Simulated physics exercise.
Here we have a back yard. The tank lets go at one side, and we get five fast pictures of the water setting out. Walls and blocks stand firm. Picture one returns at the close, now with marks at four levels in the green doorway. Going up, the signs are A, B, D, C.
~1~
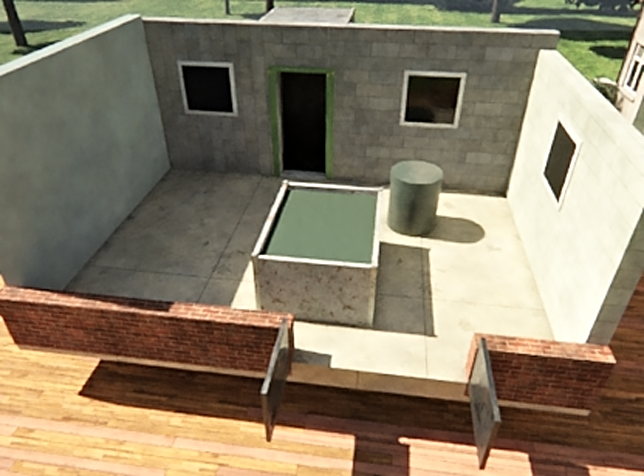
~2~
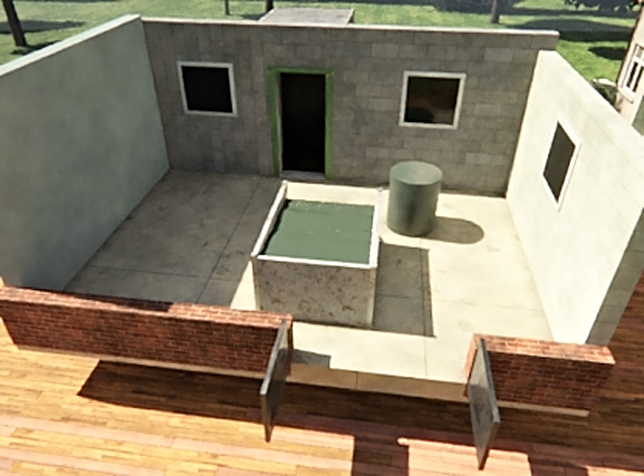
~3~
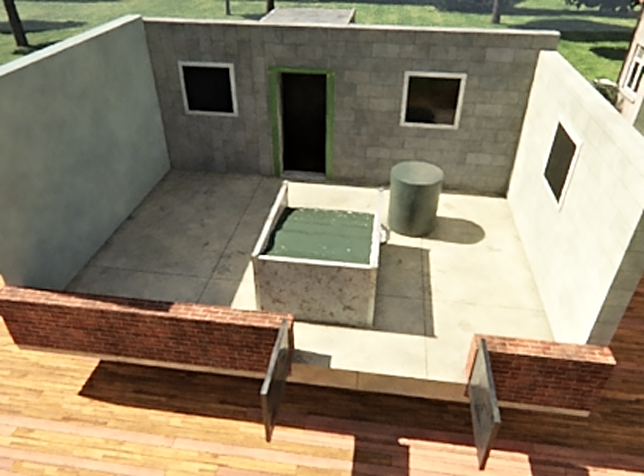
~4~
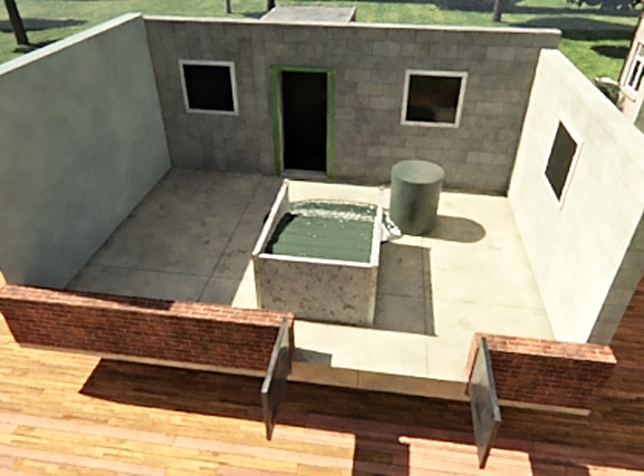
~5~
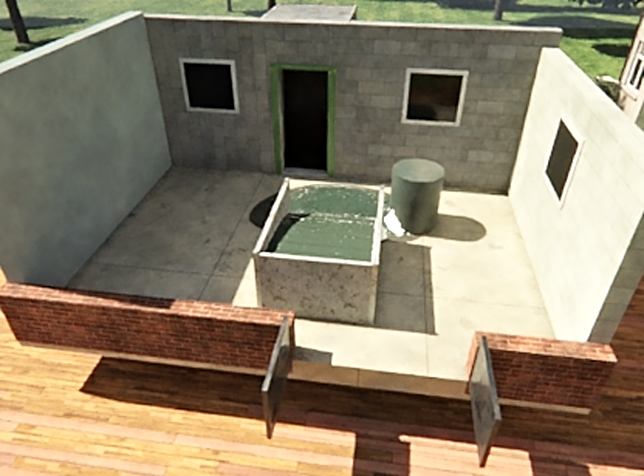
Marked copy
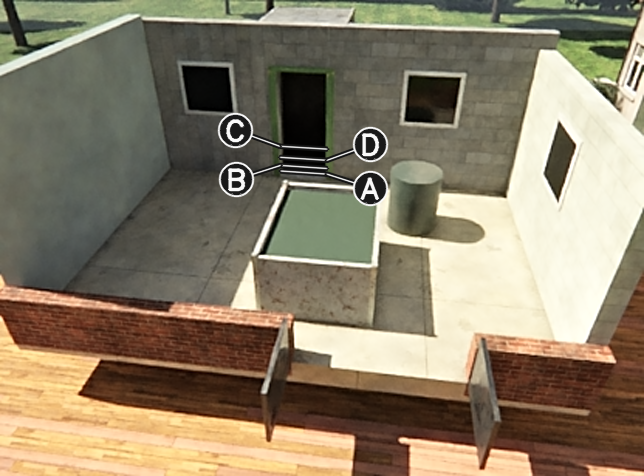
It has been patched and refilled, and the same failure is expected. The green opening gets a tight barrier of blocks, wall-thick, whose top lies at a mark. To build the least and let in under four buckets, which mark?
I would pick height D.
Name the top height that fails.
Here it is height B.
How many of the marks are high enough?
Two of them.
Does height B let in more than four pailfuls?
Yes.
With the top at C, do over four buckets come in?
No.
In white, A at (303, 172); B at (303, 166); C at (303, 147); D at (303, 158); from the bottom up A, B, D, C.
With A, dozens of bucketfuls pour in.
With B, about 10 bucketfuls get in.
With C, nothing gets over.
With D, a splash gets over, under a bucket.
